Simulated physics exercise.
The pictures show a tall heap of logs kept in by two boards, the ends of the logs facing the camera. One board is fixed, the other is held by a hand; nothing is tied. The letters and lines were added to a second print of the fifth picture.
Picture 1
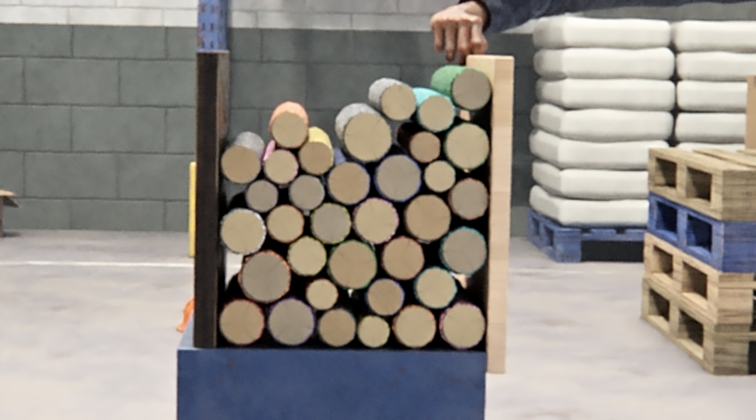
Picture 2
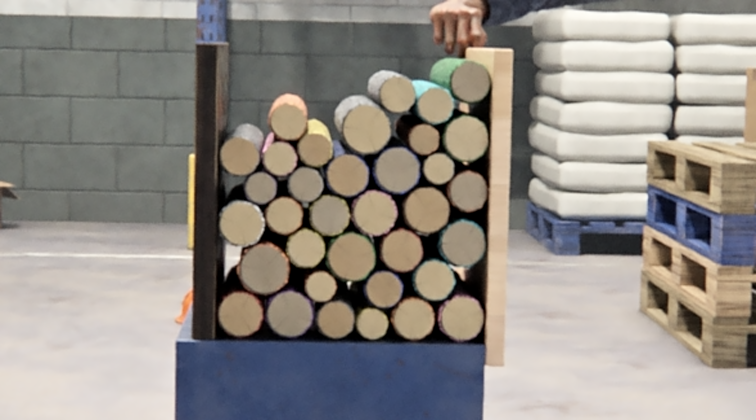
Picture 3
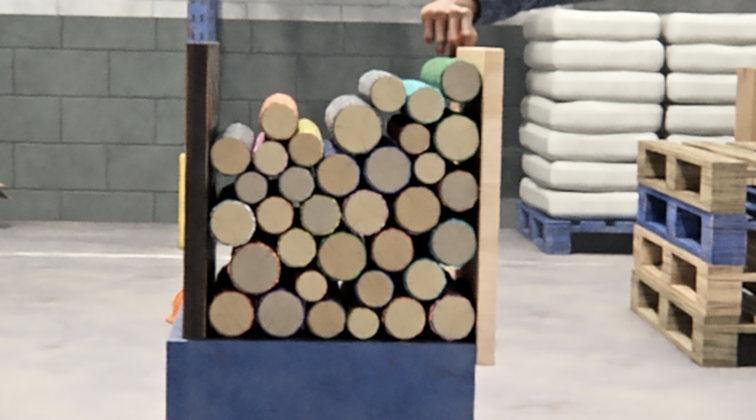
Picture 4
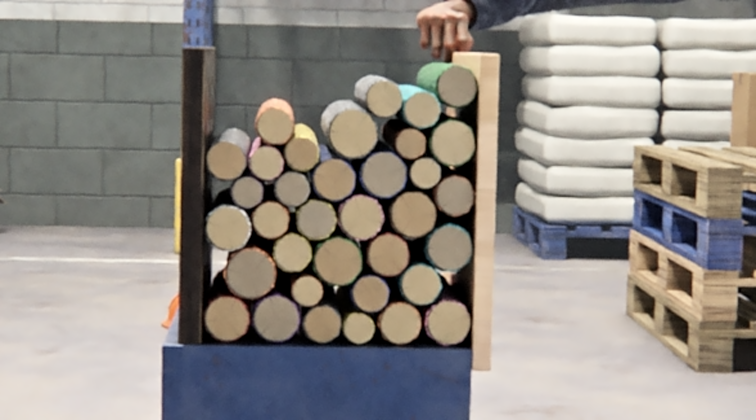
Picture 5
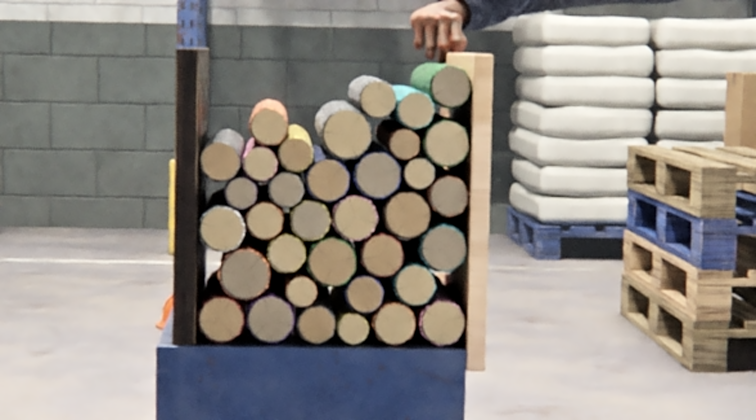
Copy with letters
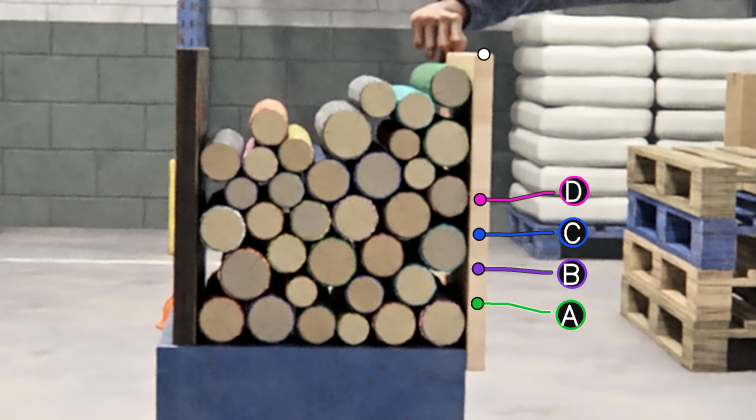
The camera drifted slightly, shifting the view a little, while a tall heap of logs sat still between two upright boards and a hand stayed on top of the right one.
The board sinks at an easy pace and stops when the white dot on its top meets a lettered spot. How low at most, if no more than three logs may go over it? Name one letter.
It can be let down to D.
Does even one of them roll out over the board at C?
At C: Yes.
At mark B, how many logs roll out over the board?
It comes to seven.
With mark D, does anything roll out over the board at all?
Yes.
On the copy, A at (477, 304); B at (478, 269); C at (479, 234); D at (480, 199); the white dot at (484, 54).
On D. First, top of the board (472, 121).
Then, top of the board (470, 196).
Finally, top of the board (470, 199), three out over the board.
By contrast, A more than three out over the board; B more than three out over the board; C more than three out over the board.
